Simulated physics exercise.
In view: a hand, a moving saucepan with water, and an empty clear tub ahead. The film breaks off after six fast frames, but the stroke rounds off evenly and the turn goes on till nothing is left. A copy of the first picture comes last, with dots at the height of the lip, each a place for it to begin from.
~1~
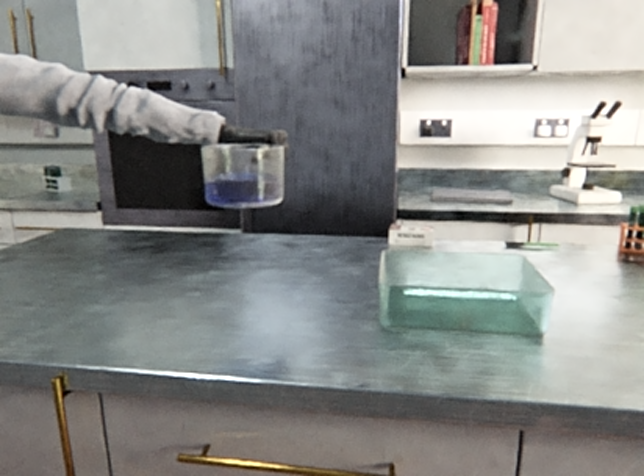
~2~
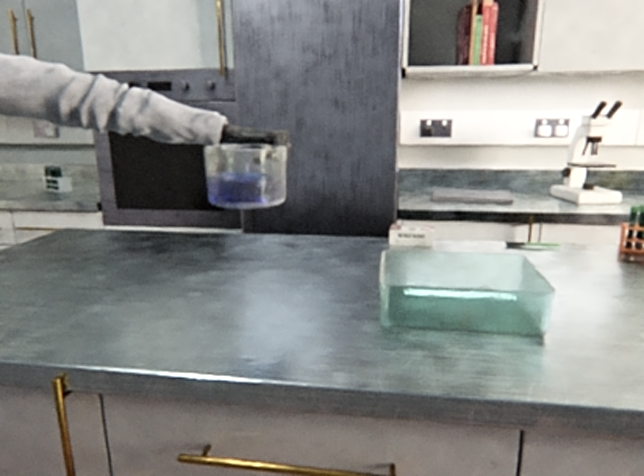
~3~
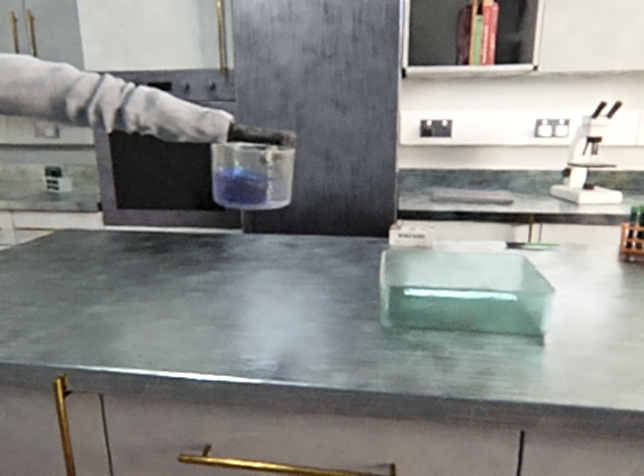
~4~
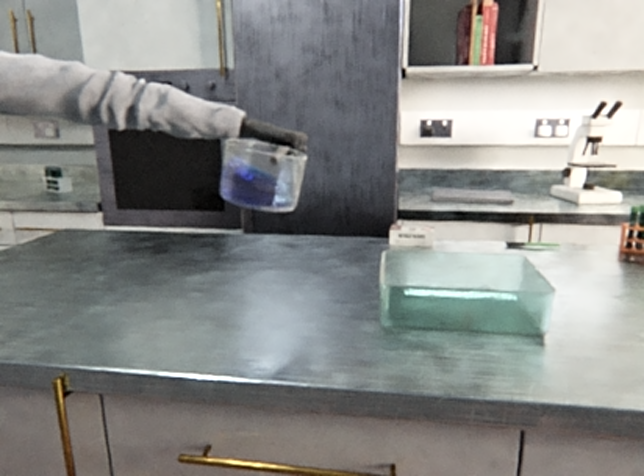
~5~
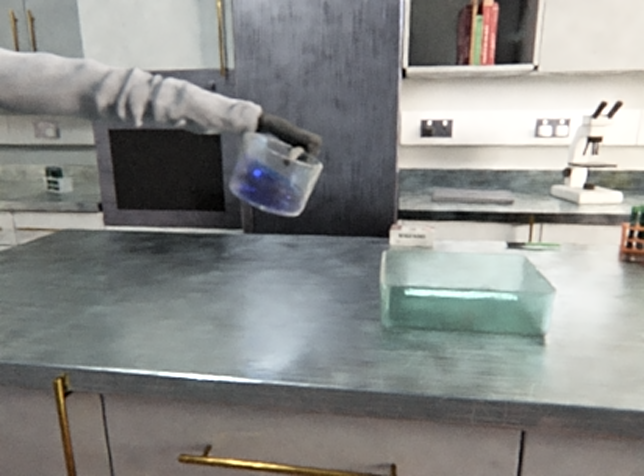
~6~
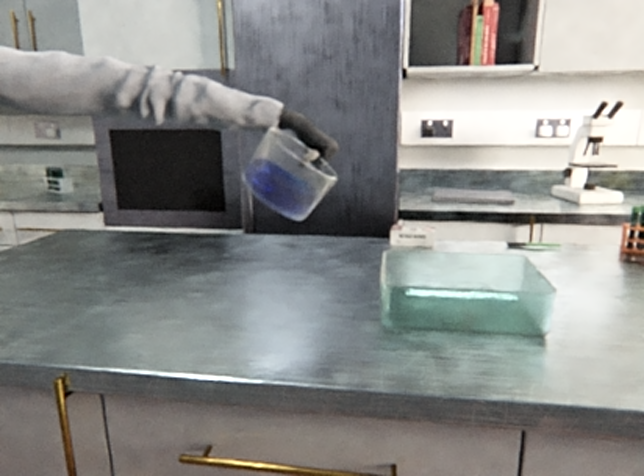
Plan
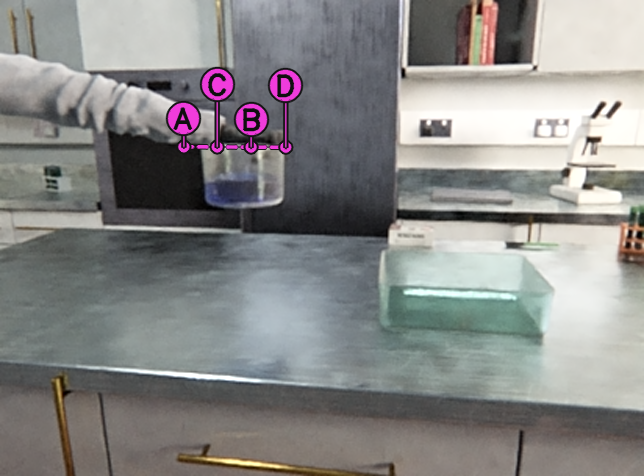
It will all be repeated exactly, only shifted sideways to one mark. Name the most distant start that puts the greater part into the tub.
Spot B.
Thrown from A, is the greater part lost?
Yes.
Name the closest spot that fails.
C.
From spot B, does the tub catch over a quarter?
Yes, it does.
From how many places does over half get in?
Two of them.
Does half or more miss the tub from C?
Yes.
In magenta, A at (183, 146); B at (251, 147); C at (217, 146); D at (285, 147).
For spot A, about 0 % lands in the tub, 98 % falls short.
For spot B, about 62 % lands in the tub, 16 % falls short and 22 % goes beside or beyond.
For spot C, about 25 % lands in the tub, 71 % falls short and 5 % goes beside or beyond.
For spot D, about 63 % lands in the tub, 5 % falls short and 32 % goes beside or beyond.
